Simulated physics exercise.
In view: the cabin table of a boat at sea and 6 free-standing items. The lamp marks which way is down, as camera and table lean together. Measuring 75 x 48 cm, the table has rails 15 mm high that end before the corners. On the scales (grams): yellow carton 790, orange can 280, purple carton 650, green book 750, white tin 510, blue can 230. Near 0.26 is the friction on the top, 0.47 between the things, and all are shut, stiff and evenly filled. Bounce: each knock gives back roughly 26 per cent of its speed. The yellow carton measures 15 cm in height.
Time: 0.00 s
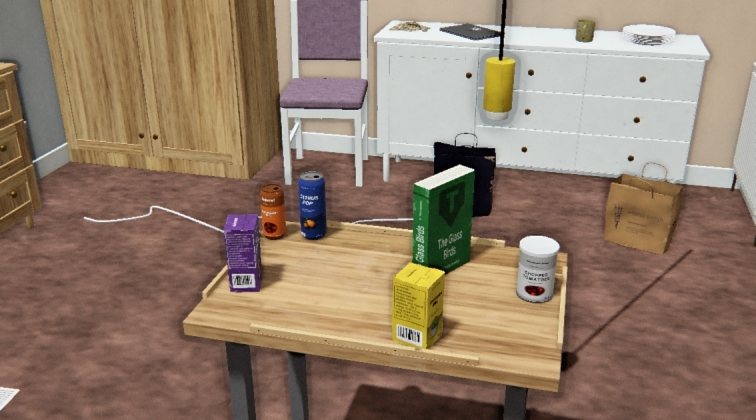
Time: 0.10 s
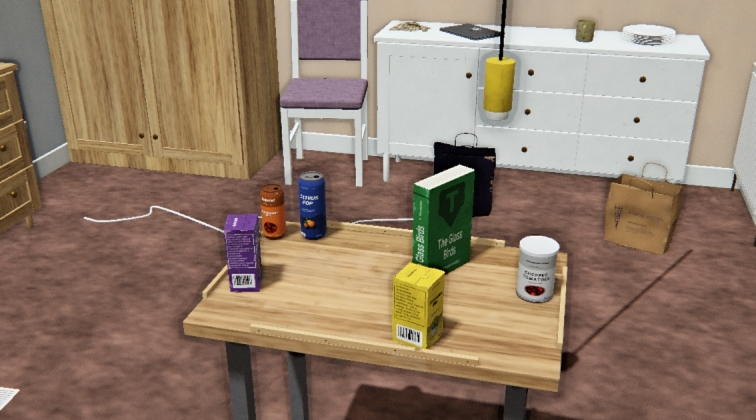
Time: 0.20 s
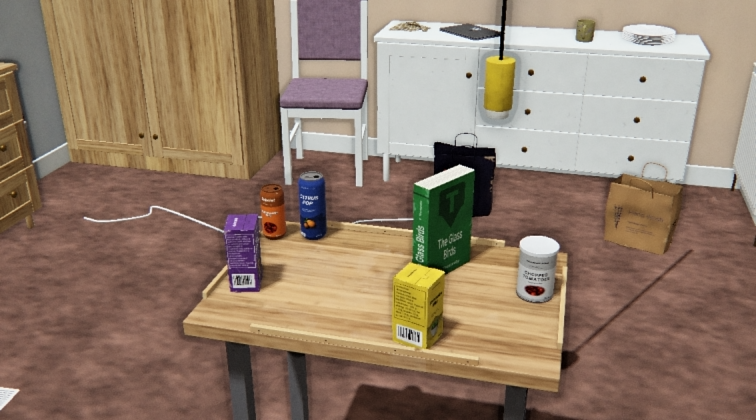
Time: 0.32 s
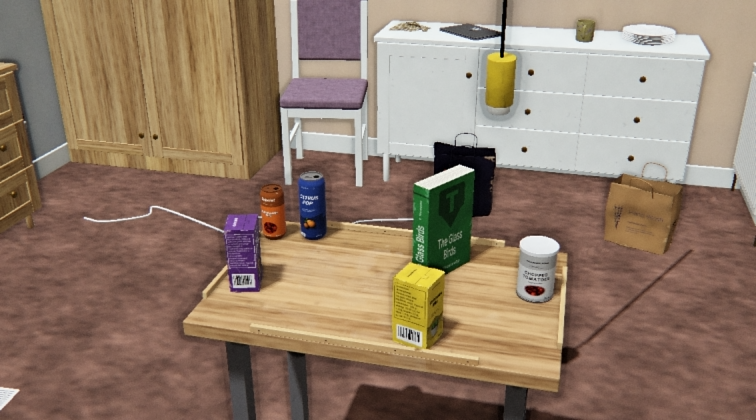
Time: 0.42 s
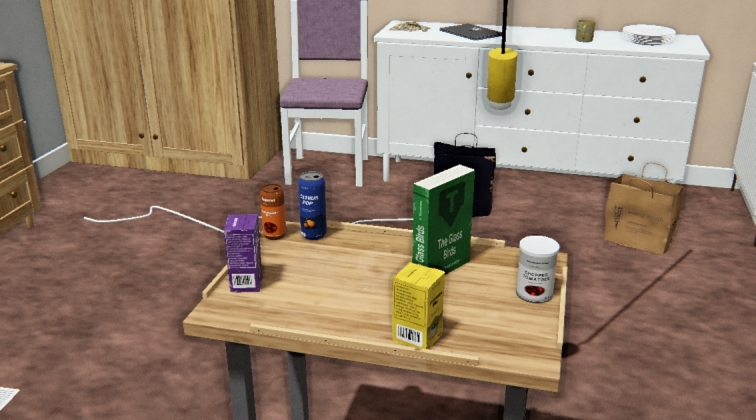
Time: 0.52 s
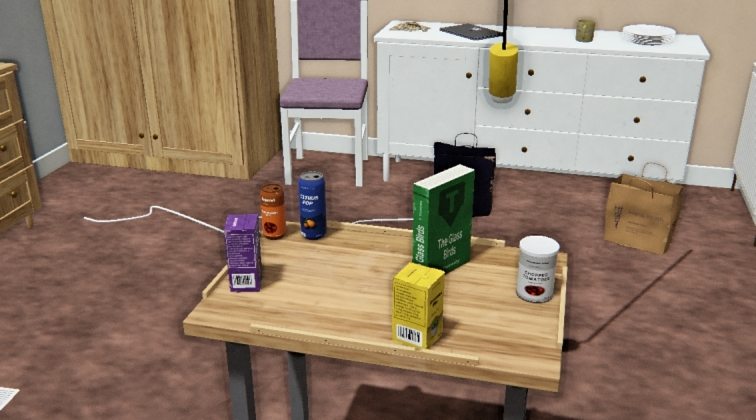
A wooden table with low rails stands on a reddish-brown floor in a cabin, seen from above, with a wardrobe, purple-seated chair and white drawers behind. On it are a purple carton at left, orange and blue cans at the back, a green book, a white tin at right and a yellow carton in front. Everything on the table stays still while the hanging yellow lamp drifts slightly right and the view holds steady on the table.
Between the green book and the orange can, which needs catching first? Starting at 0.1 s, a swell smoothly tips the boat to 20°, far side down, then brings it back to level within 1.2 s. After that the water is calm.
Of the two named, the second.
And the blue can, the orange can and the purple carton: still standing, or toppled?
In the last frame the blue can does not stay up, the orange can does not stay up and the purple carton remains up.
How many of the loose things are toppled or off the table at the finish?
The answer is 2.
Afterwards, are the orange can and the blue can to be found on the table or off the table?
The orange can is not kept in bounds, the blue can is not kept in bounds.
After 0.92 s, floor tilted 14°, far side down; green book moved 6 cm near (448, 214); orange can moved 6 cm near (282, 203); blue can 8° off its base.
After 1.32 s, boat level; orange can and blue can now off the table; green book moved 7 cm near (445, 212); purple carton moved 10 cm.
After 1.52 s, boat level; green book moved 7 cm near (446, 212); purple carton moved 10 cm; yellow carton moved 10 cm.
After 1.72 s, green book resting near (446, 212).
In the end (1.9 s), off the table, orange can and blue can; not toppled but over 5 cm from the start, yellow carton, purple carton, green book and white tin. At the end, from the last picture's camera, green book near (446, 212). Green book was never lost; orange can went at 1.08 s.
